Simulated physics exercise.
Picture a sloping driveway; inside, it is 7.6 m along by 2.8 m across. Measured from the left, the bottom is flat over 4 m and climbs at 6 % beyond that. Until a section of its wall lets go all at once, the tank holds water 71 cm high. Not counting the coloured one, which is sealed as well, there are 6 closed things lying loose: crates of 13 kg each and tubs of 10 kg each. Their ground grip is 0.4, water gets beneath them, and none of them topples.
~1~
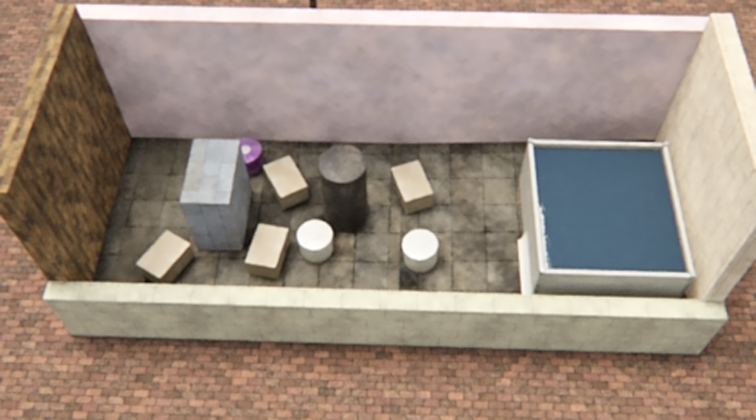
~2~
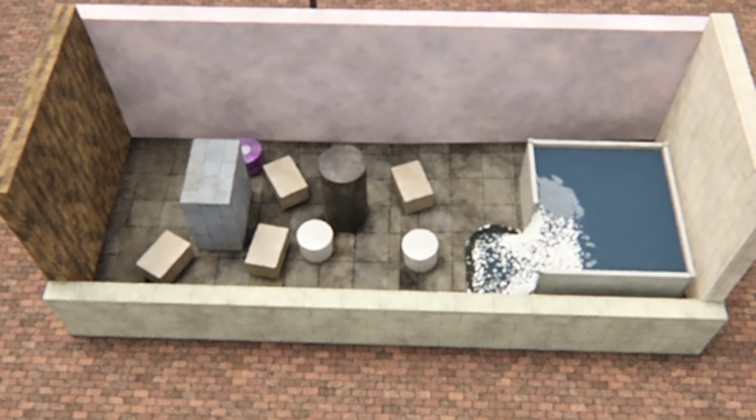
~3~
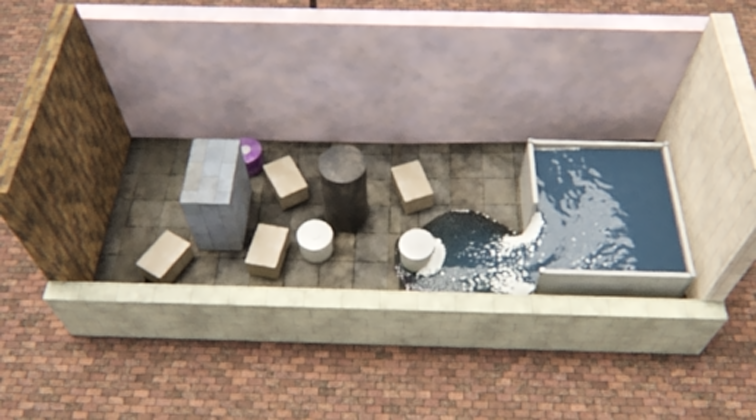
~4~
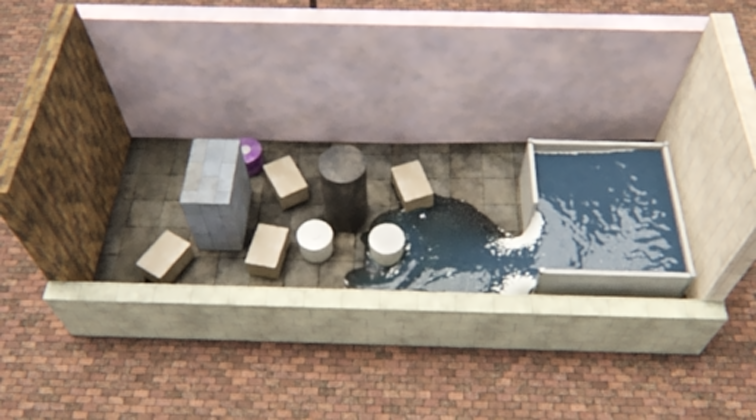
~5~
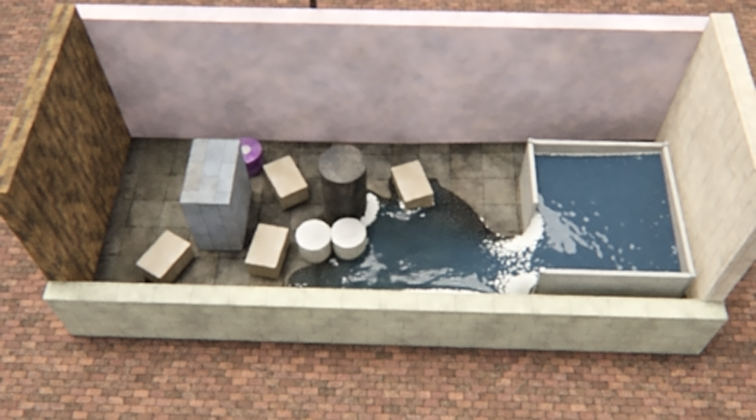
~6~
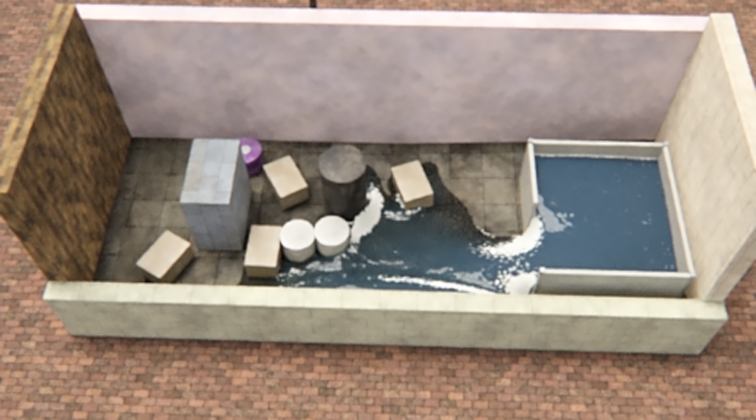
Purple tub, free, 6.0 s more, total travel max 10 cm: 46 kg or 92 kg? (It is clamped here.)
Result: Only 92 kg passes.
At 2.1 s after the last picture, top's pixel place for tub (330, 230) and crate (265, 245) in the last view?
(322, 173) and (141, 230), roughly.
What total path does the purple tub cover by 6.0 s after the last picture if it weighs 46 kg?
Around 100 centimetres in total.
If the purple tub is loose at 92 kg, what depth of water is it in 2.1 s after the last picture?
Something like 7 centimetres.
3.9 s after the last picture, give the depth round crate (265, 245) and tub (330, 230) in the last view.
I'd put it at 12 cm and 15 cm respectively.
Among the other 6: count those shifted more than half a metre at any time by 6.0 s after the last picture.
The tally stands at 6.
Then, 0.4 s after the last picture the purple tub would be 0 cm from its start with 46 kg and 0 cm from its start with 92 kg; 0 cm of water round it then.
Then, 2.1 s after the last picture the purple tub would be 0 cm from its start with 46 kg and 0 cm from its start with 92 kg; 7 cm of water round it then.
Then, 3.9 s after the last picture the purple tub would be 26 cm from its start with 46 kg and 0 cm from its start with 92 kg; 22 cm of water round it then.
Then, 6.0 s after the last picture the purple tub would be 98 cm from its start with 46 kg and 0 cm from its start with 92 kg; 16 cm of water round it then.
